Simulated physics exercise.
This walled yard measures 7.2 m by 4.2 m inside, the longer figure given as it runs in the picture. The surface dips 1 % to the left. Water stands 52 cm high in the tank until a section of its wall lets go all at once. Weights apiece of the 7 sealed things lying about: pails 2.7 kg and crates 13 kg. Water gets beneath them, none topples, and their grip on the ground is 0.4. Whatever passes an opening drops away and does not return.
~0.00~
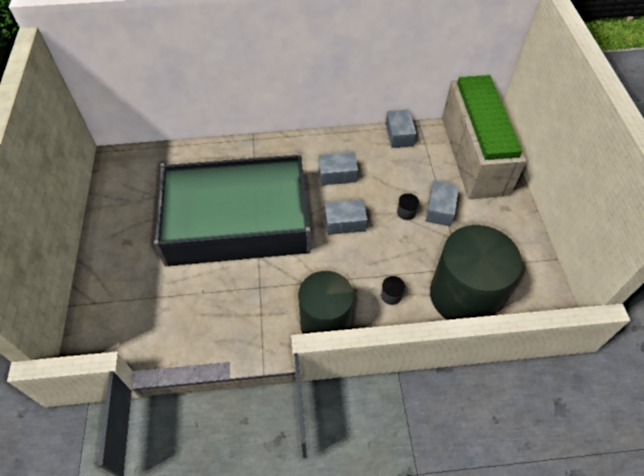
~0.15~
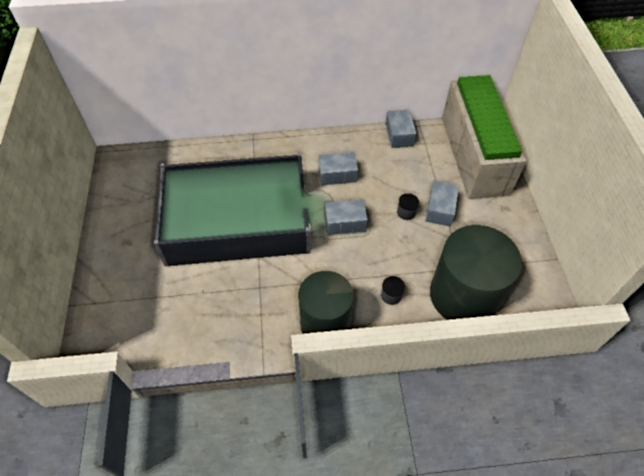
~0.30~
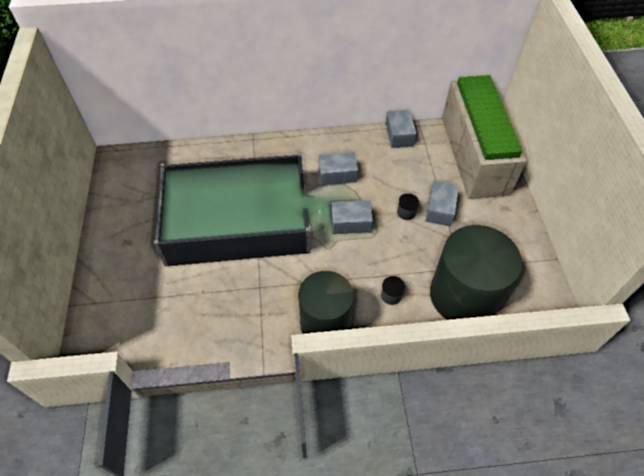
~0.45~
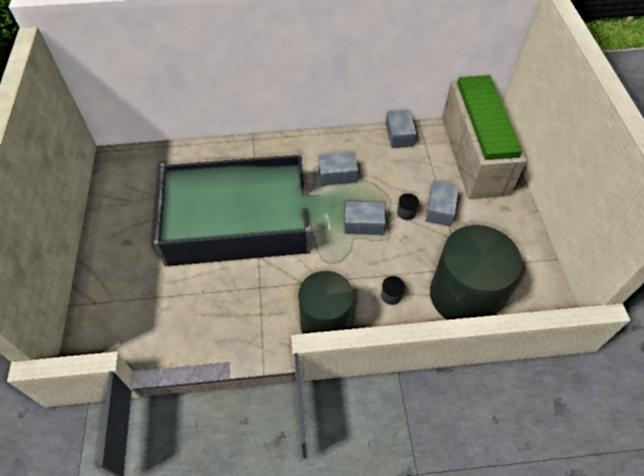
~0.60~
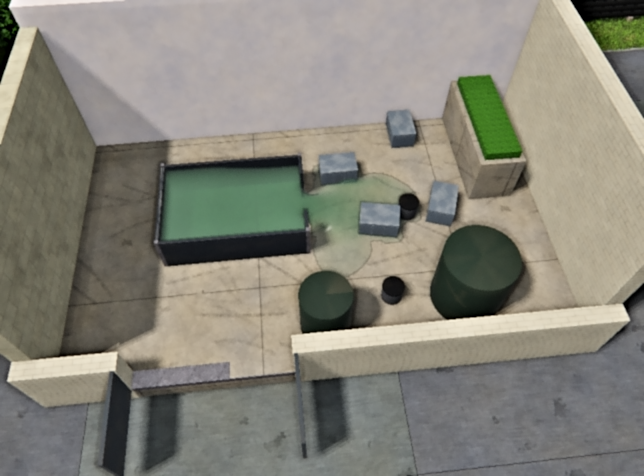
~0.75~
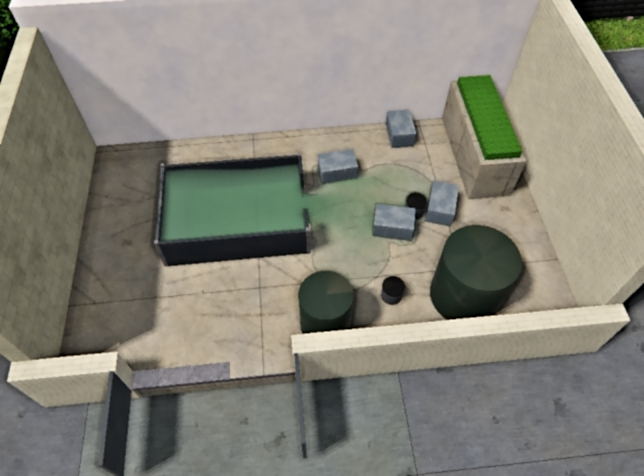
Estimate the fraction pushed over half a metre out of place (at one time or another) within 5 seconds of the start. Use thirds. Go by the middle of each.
It is two thirds or above.
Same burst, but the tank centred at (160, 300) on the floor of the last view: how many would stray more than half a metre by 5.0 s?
Then 6.
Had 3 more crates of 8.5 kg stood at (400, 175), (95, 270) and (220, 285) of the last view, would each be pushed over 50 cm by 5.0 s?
In that order: Past it, under, short of it.
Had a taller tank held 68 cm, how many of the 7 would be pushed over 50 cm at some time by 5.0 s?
In that case 7 of them.
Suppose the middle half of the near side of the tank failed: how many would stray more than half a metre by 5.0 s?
Then 0.
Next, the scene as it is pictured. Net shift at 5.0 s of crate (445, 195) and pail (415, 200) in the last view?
In that order: 200 cm, 250 cm.
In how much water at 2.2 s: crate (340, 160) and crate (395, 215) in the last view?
Roughly 2 and 6 cm.
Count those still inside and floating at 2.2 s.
At that moment 2.
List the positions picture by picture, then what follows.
In the first frame, a crate at (346, 211), on the bottom; a pail at (409, 201) rests on the ground; 3.1 m2 under water; 0 of 7 have shifted.
In the second frame, a crate at (346, 211), on the bottom; a pail at (409, 201) rests on the ground; water covers 3.4 m2; 0 of 7 have shifted.
In the third frame, a crate at (352, 211) rests on the ground, 9 cm from its start; a pail at (409, 201), on the bottom; 3.7 m2 under water; 1 of 7 have shifted.
In the fourth frame, a crate at (365, 212), on the bottom, 29 cm from its start; a pail at (409, 201) rests on the ground; water covers 4.3 m2; 1 of 7 have shifted.
In the fifth frame, a crate at (380, 214) rests on the ground, 52 cm from its start; a pail at (409, 201), on the bottom; 5.2 m2 under water; 1 of 7 have shifted.
In the sixth frame, a crate at (395, 216), on the bottom, 75 cm from its start; a pail at (417, 200) rests on the ground, 12 cm from its start; water covers 6.2 m2; 2 of 7 have shifted.
After 1.1 s 1 of 7 are over 50 cm from their spots; 1 afloat.
After 2.2 s 4 of 7 are over 50 cm from their spots; 2 afloat.
After 3.5 s 5 of 7 are over 50 cm from their spots; 5 afloat.
After 5.0 s 6 of 7 are over 50 cm from their spots, and 6 have been at some point; 4 afloat.
